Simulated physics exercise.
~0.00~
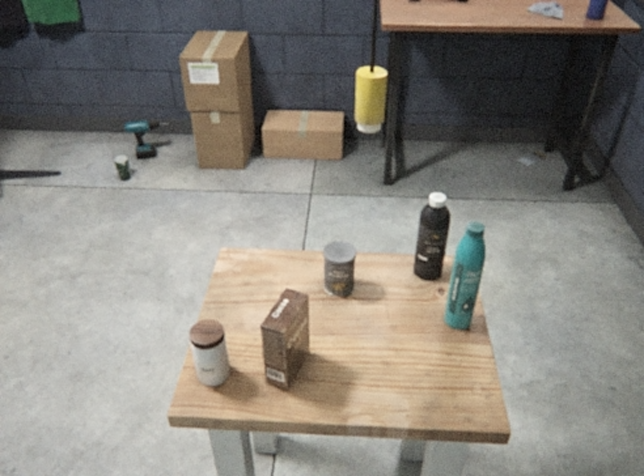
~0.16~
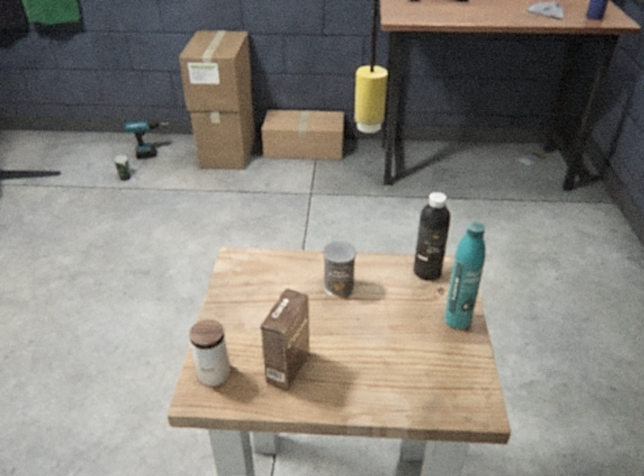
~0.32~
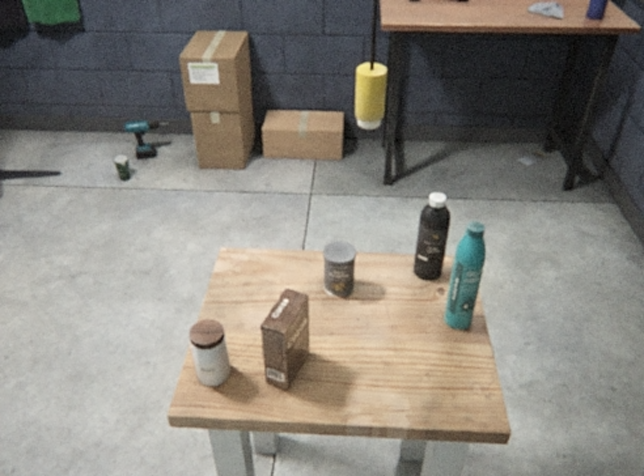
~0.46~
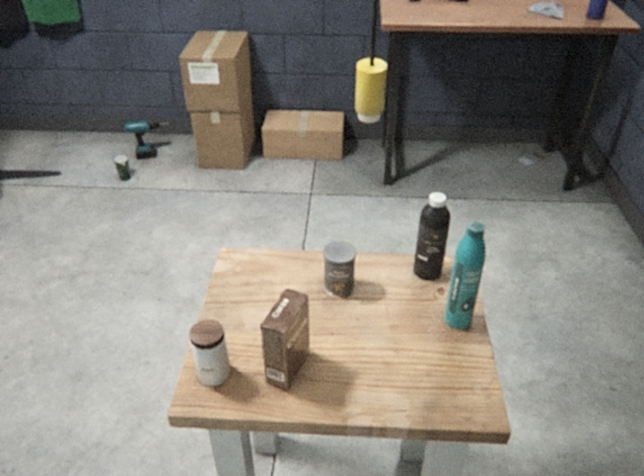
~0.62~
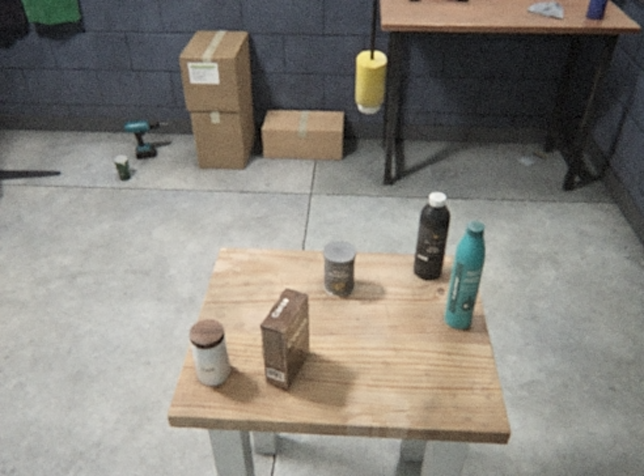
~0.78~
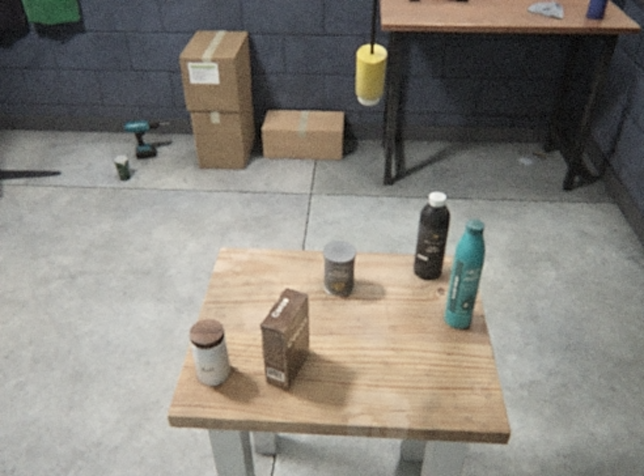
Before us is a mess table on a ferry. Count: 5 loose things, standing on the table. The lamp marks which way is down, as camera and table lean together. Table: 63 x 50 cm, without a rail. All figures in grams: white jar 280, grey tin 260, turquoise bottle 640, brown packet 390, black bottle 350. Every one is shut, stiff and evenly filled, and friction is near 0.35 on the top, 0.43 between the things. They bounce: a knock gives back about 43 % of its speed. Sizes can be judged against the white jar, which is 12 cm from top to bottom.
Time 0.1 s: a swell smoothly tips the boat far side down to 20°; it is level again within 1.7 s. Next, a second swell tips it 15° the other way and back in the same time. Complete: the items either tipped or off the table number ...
... exactly two.
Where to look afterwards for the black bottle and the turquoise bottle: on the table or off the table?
At the end the black bottle winds up past the limits and the turquoise bottle winds up past the limits.
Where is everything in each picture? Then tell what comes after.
Boat level; white jar (210, 353); grey tin (339, 269), in the first frame.
Boat level; black bottle (433, 236); turquoise bottle (466, 276), in the second frame.
Heel 3°, far side down; brown packet (287, 339); black bottle (433, 236), in the third frame.
Heel 8°, far side down; turquoise bottle (466, 276); brown packet (287, 339), in the fourth frame.
Heel 13°, far side down; black bottle (433, 236); turquoise bottle (466, 276), in the fifth frame.
Heel 18°, far side down; white jar (210, 352); grey tin (339, 269), in the sixth frame.
After 1.38 s, heel 10°, far side down; turquoise bottle and black bottle now off the table.
After 1.78 s, boat level.
After 2.18 s, heel 6°, near side down.
In the end (4.0 s), off the table, turquoise bottle and black bottle; the other 3 under 5 cm from the start. At the end, from the last picture's camera, white jar near (211, 351), grey tin near (339, 268).
